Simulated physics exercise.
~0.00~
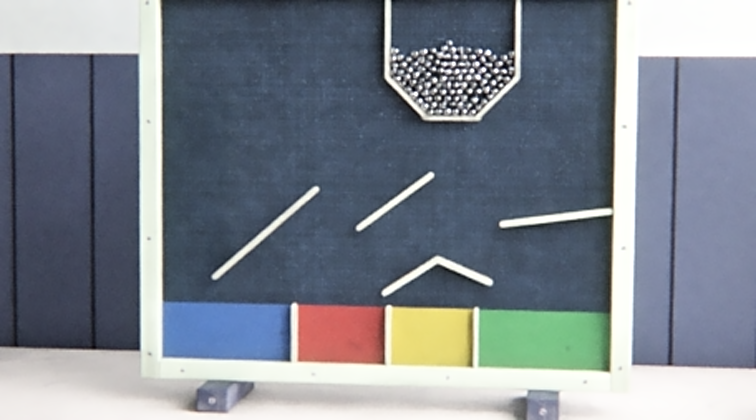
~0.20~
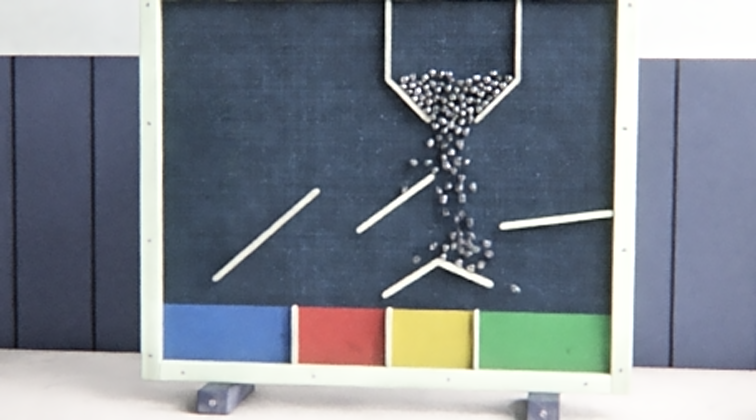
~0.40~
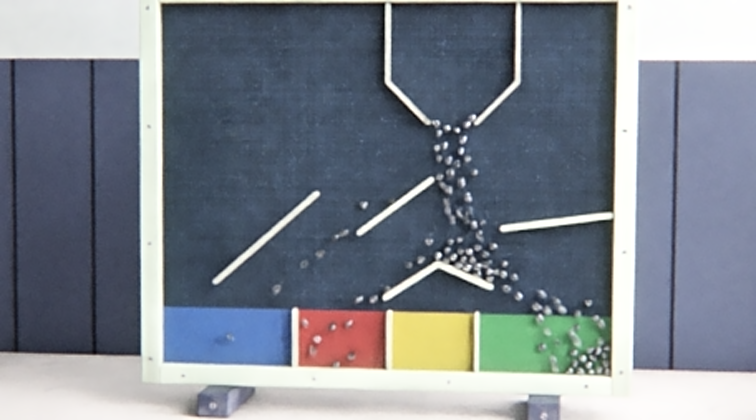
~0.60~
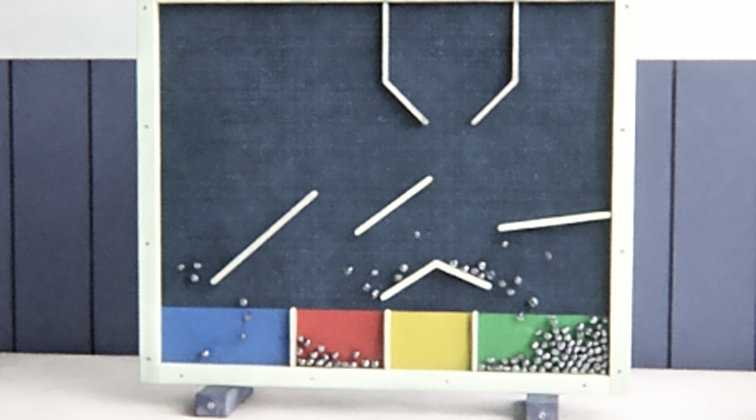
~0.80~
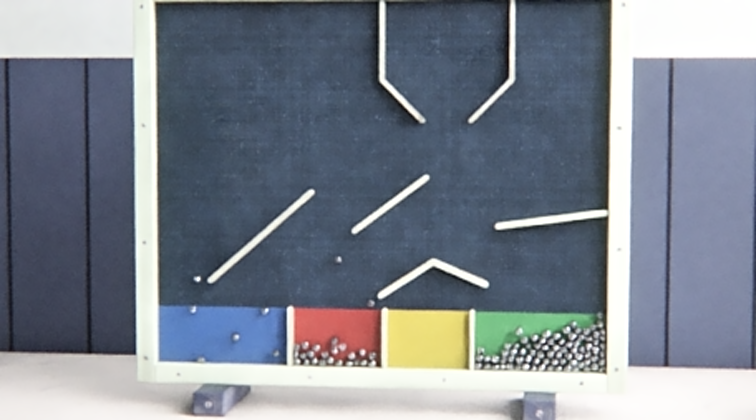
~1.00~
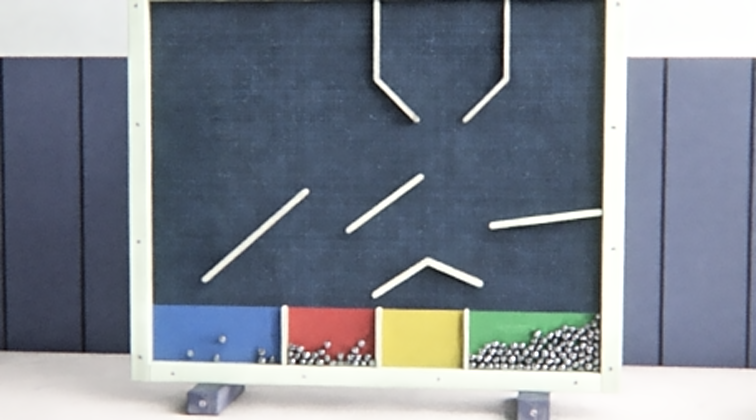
A pale-framed upright board with a dark face stands on two small feet before dark blue panelling, seen from the front by a slightly swaying camera. A hopper full of small steel balls hangs at the top, above slanted white ledges and blue, red, yellow and green bins. The hopper opens and the balls pour down onto the peaked ledge. Most spill right into the green bin, while others bounce left into the red and a few reach the blue. The hopper empties, and green ends fullest, red holds a smaller heap, blue a few, and yellow none.
